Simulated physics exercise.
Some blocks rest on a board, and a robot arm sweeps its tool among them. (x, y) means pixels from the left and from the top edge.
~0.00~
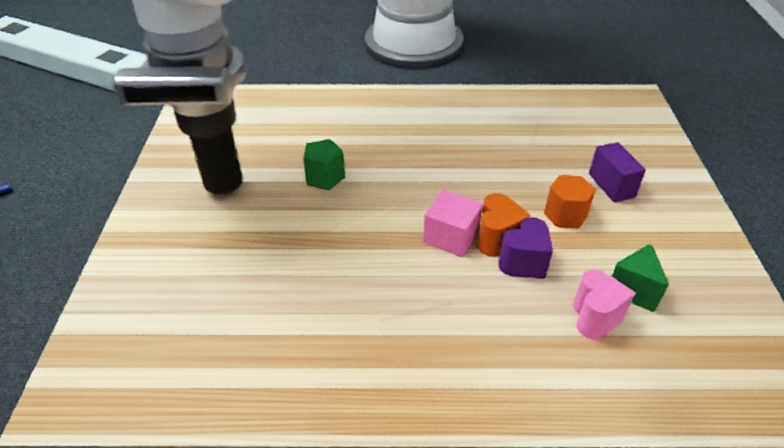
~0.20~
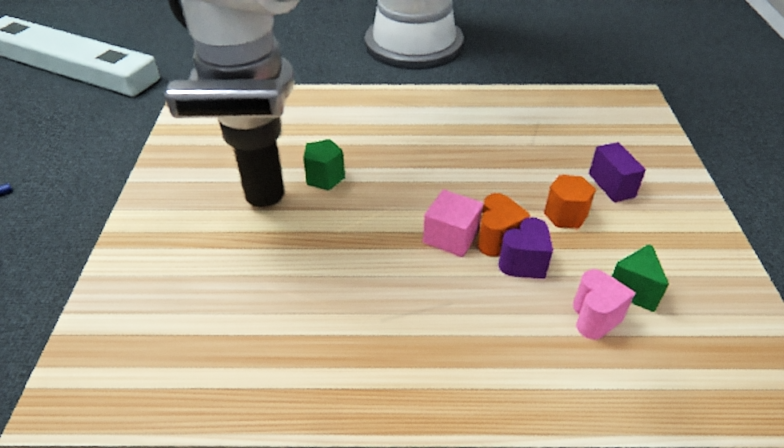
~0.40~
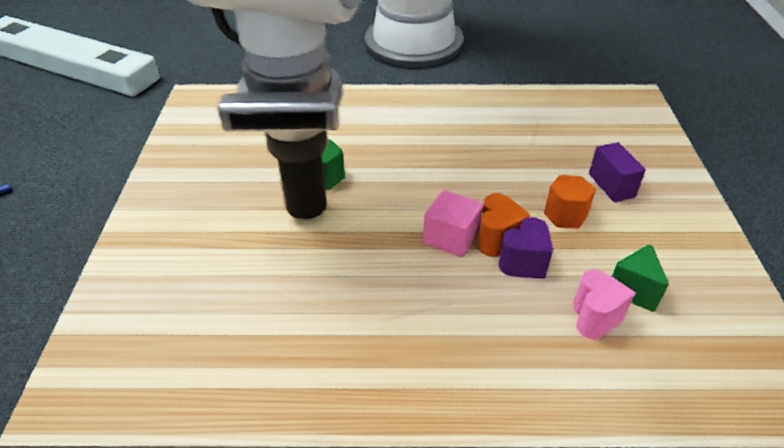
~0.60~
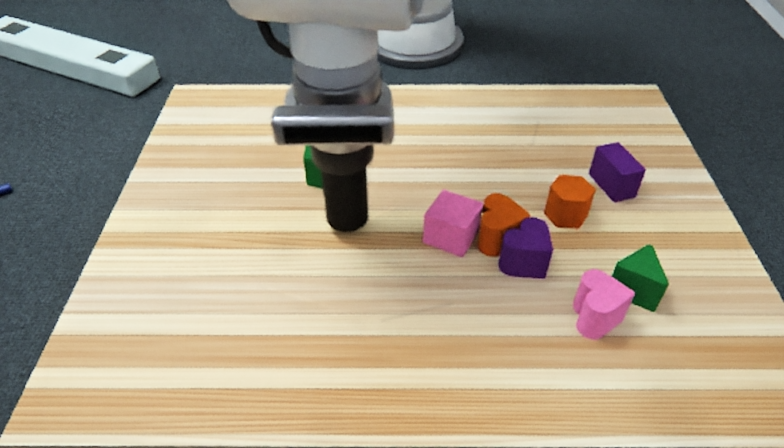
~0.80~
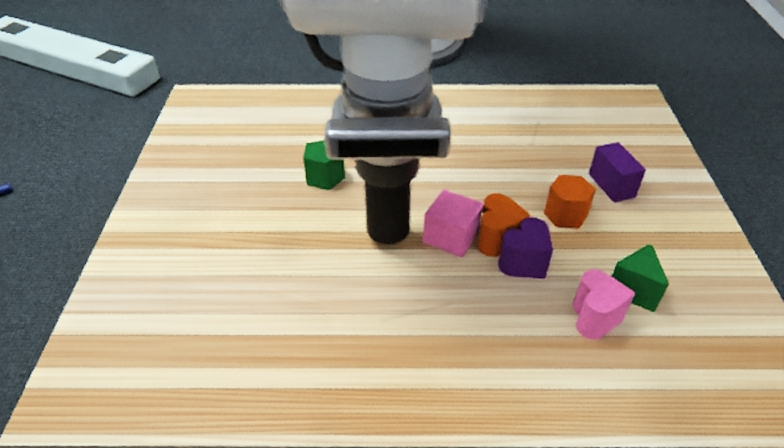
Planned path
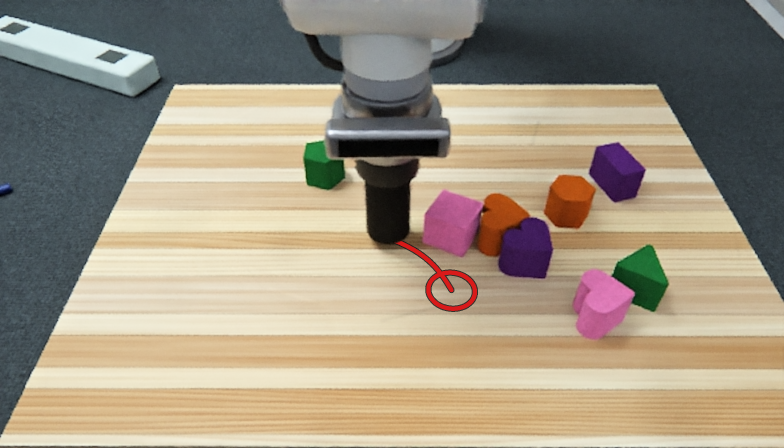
A robot arm sweeps its black tool rightward across the board while the blocks stay still.
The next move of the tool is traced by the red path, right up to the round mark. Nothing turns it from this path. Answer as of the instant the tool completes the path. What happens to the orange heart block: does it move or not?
The block you're asking about gets moved.
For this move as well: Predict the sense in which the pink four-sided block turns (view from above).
Top view: Counterclockwise.
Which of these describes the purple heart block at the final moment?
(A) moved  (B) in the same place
Correct choice: B.
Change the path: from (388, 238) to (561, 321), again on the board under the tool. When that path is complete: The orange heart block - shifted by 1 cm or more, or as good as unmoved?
It gets displaced.
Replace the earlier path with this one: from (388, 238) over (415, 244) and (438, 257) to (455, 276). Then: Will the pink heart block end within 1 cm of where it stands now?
Short answer: Yes.
The line goes from (388, 238) by way of (414, 250) and (436, 268) to (452, 290).
What follows on the original path. Halfway along, tool (427, 250); pink four-sided block (468, 211), turned 35° anticlockwise; orange heart block (512, 208).
At the end, tool (452, 282); pink four-sided block (470, 215), turned 50° anticlockwise; orange heart block (515, 206); purple heart block unmoved.
